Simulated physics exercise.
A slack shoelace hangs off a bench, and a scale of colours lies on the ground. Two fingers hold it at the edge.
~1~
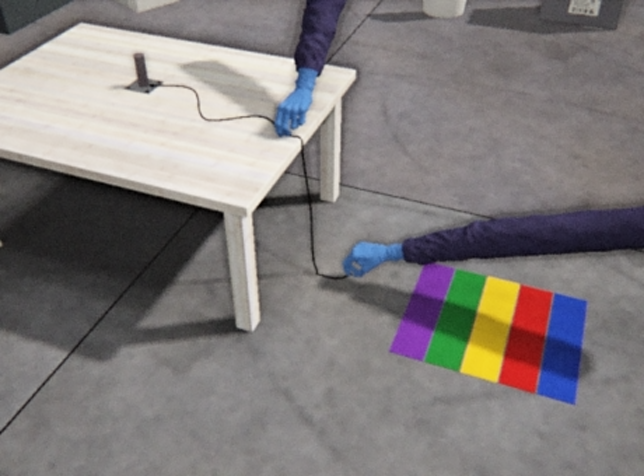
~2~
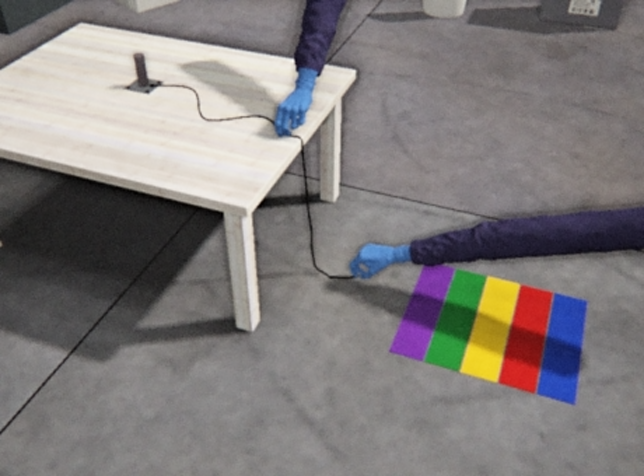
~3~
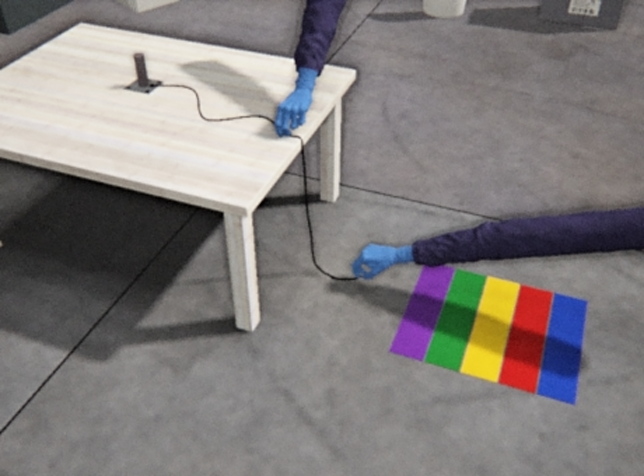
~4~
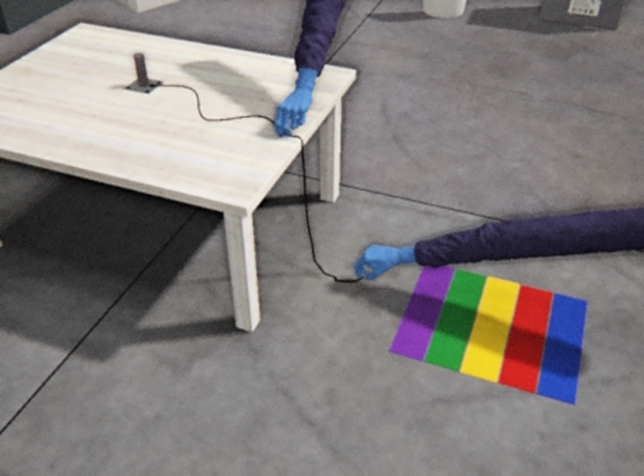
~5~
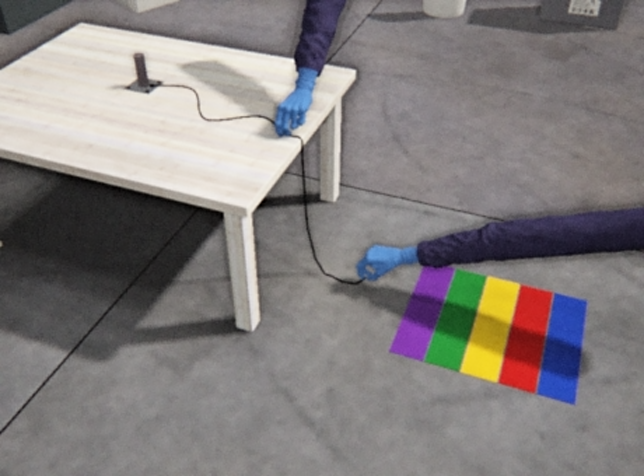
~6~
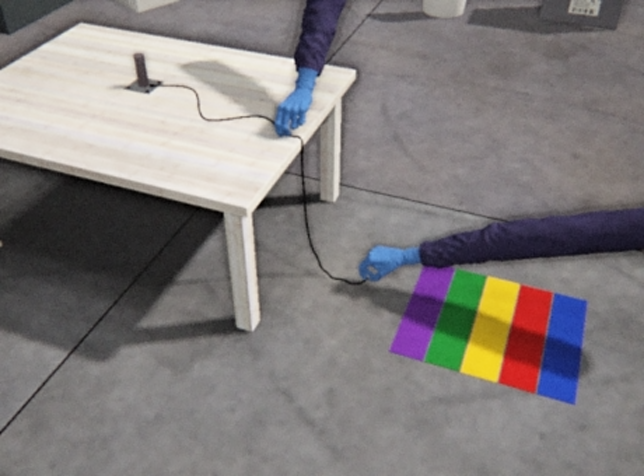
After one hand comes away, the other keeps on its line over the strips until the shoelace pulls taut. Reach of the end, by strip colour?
Yellow.
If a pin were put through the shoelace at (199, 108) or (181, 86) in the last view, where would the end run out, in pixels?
(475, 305) and (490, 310).
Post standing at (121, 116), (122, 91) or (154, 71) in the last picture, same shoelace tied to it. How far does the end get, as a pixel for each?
Try by try: (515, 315), (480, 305) and (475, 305).
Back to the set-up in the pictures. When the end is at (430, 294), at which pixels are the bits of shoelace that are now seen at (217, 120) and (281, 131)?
(249, 117) and (305, 151), approximately.
A little later, end near (430, 294); over purple.
Next, end near (473, 305); over green.
When it is tight, end near (498, 312); over yellow. It halts on the yellow strip.
